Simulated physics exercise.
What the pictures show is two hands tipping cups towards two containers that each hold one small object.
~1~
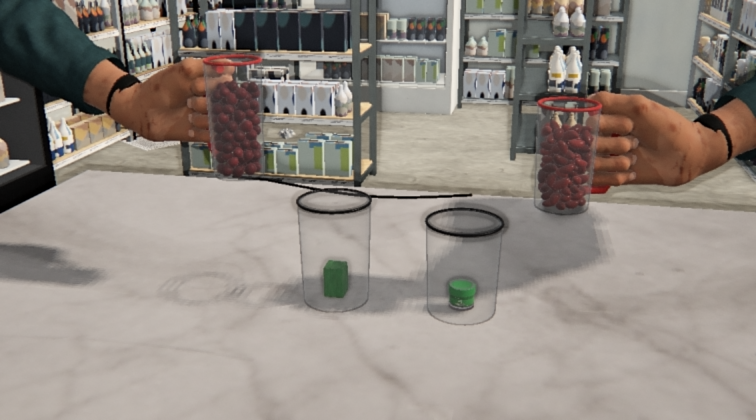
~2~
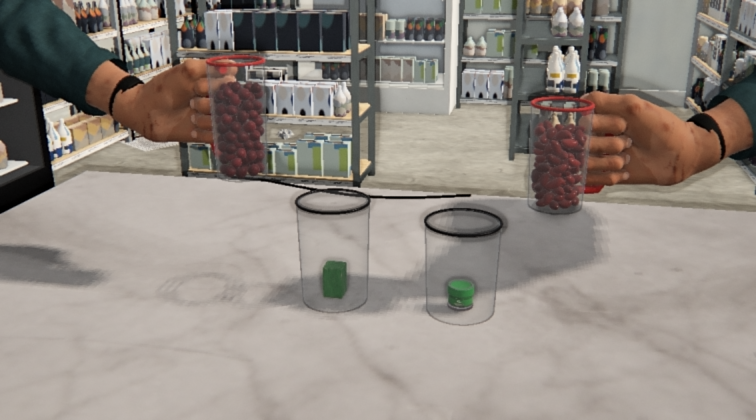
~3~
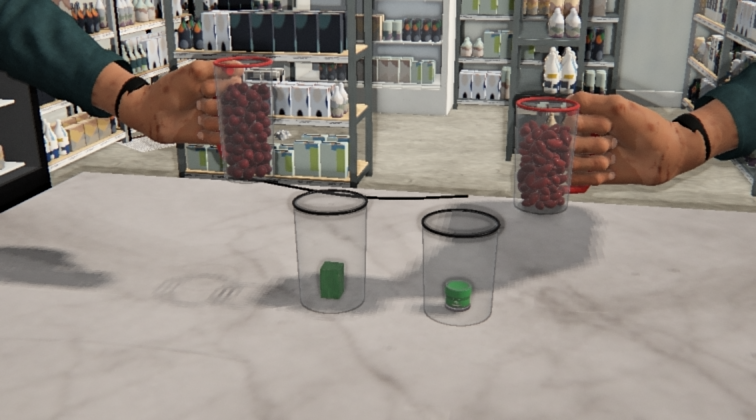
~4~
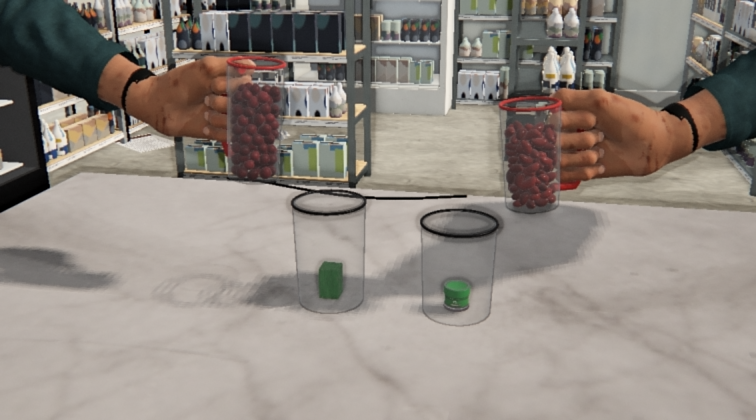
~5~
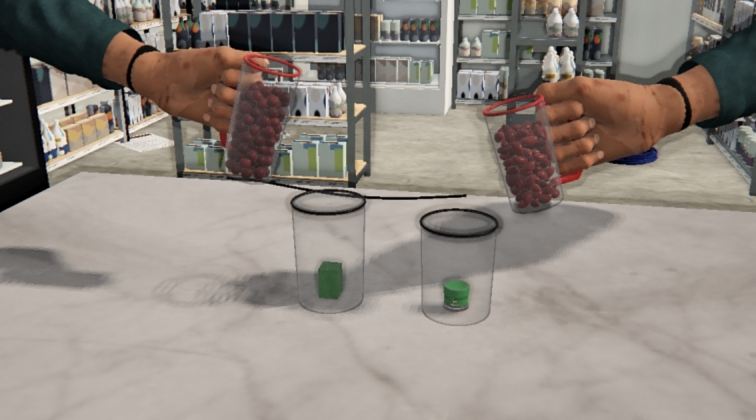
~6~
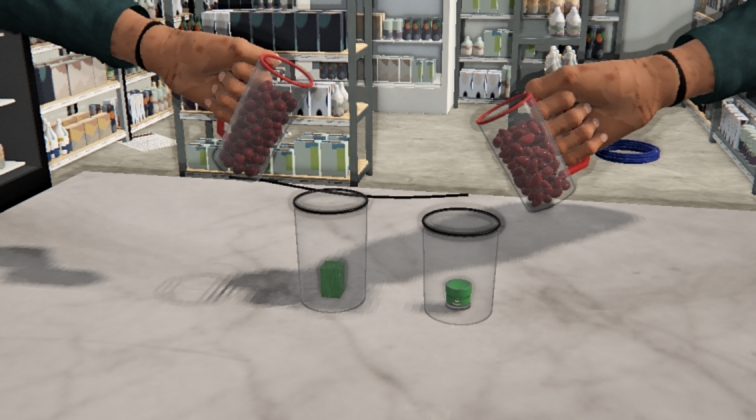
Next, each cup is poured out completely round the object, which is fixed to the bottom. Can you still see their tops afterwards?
In order: The left object will get fully engulfed; the right object will get fully engulfed.
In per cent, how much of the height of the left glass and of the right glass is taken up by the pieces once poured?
The left one comes to around 60, the right one to 50.
Then, 0.50 s after the last picture, left glass empty, all of its cupful still in the cup; right glass empty, all of its cupful still in the cup.
Then, 0.95 s after the last picture, left glass nearly empty, most of its cupful still in the cup; right glass nearly empty, most of its cupful still in the cup.
Then, 1.32 s after the last picture, left glass half full, none of its cupful still in the cup; right glass a third full, none of its cupful still in the cup.
At rest, left glass two thirds full (surface near (332, 239)), nothing beside it; right glass half full (surface near (460, 263)), nothing beside it; the left thing is covered; the right thing is covered.
